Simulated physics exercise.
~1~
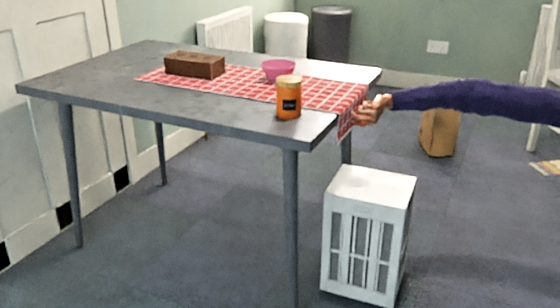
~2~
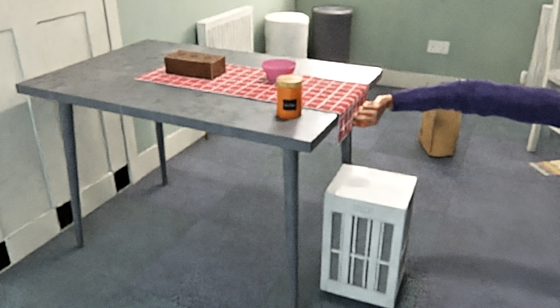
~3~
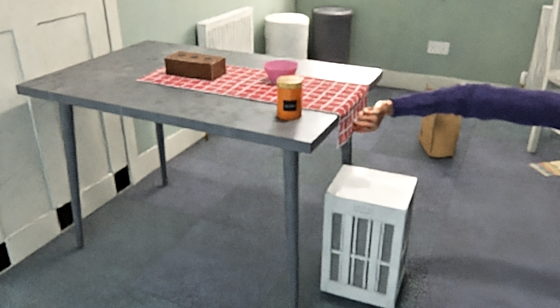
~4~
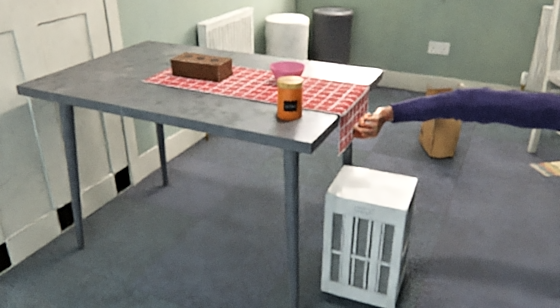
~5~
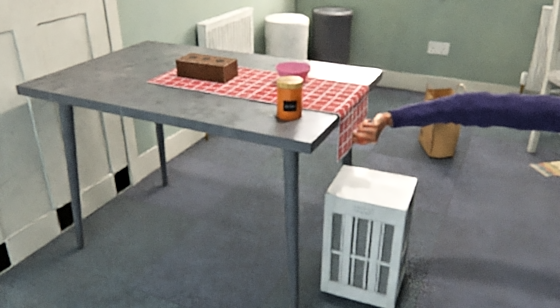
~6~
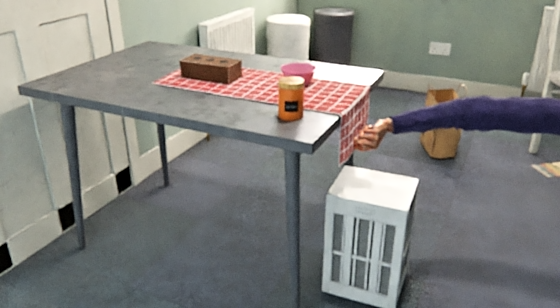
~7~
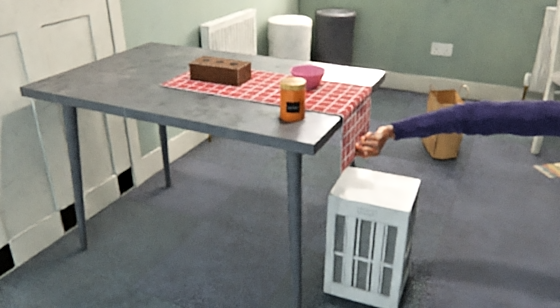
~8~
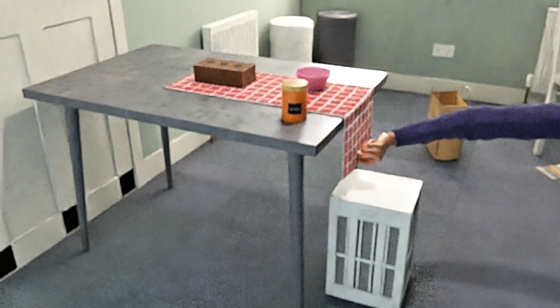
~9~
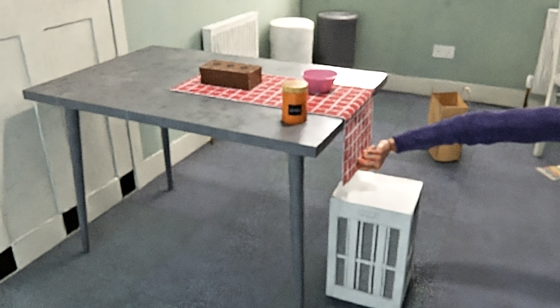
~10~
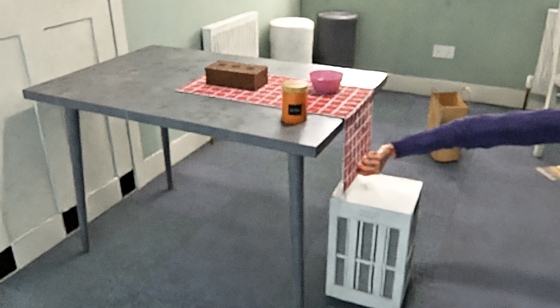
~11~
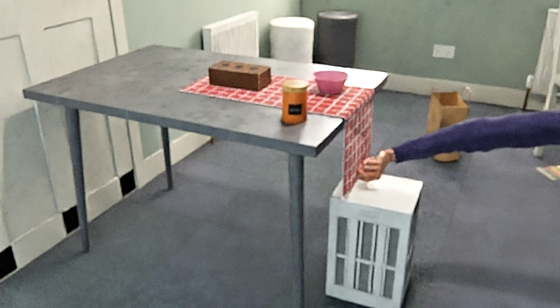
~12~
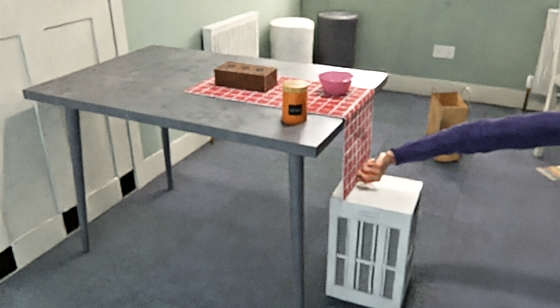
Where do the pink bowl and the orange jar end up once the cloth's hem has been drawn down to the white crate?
Both are still on the table. The pink bowl has slid right with the cloth but stays short of the edge, and the orange jar stands where it was.
Hand pulling a red checked cloth down over a table's end to a white crate, carrying bowl and brick right, jar staying put.
